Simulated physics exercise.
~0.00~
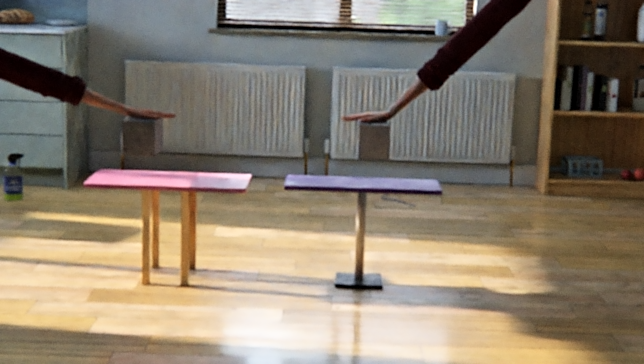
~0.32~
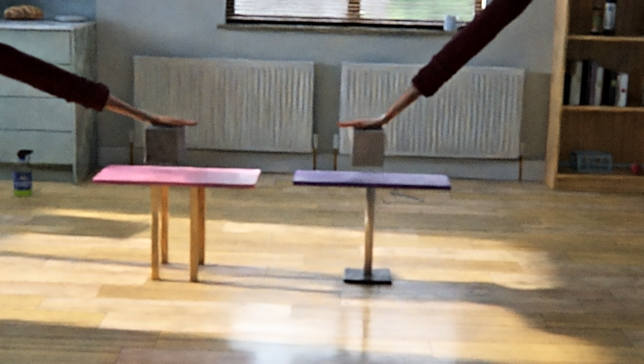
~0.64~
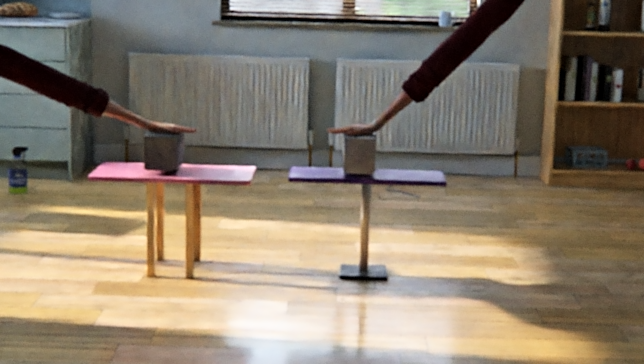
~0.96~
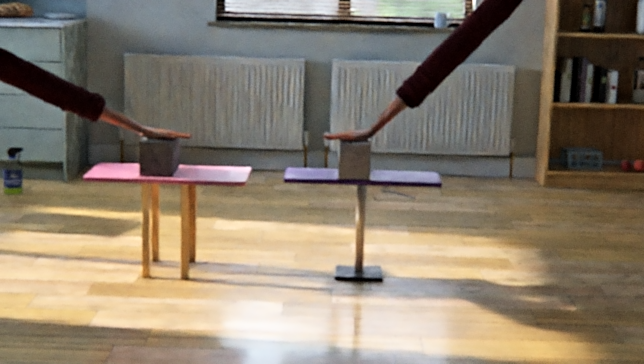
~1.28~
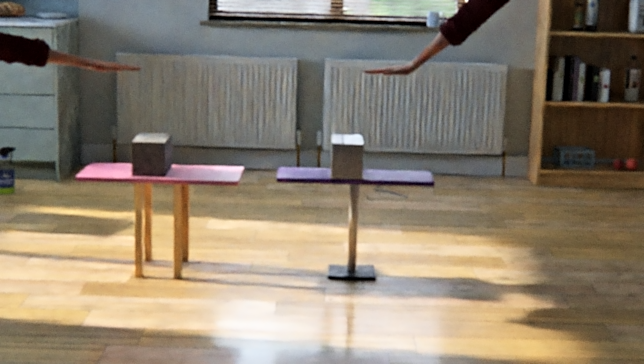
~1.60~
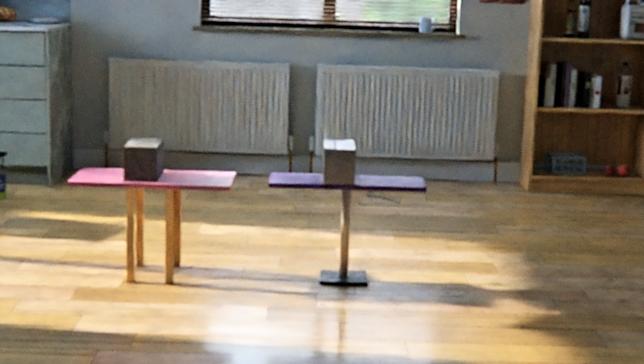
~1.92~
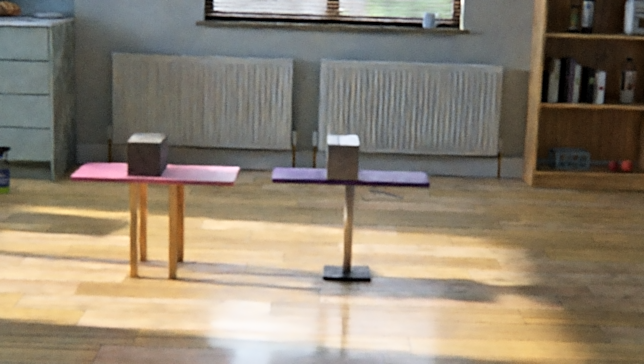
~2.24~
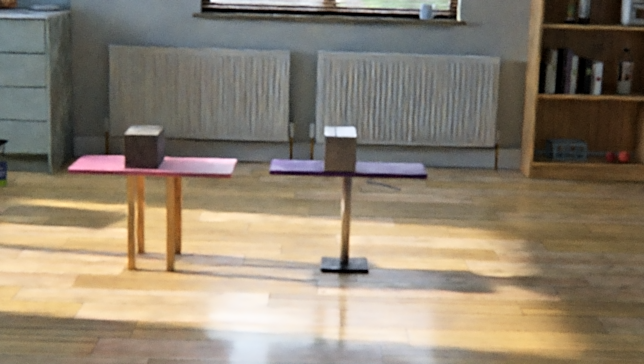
The clip shows two hands lowering small grey blocks onto a pink trestle on the left and a purple side table on the right, then letting go and drawing back out of view, while both pieces of furniture stay steady with the blocks resting on top.
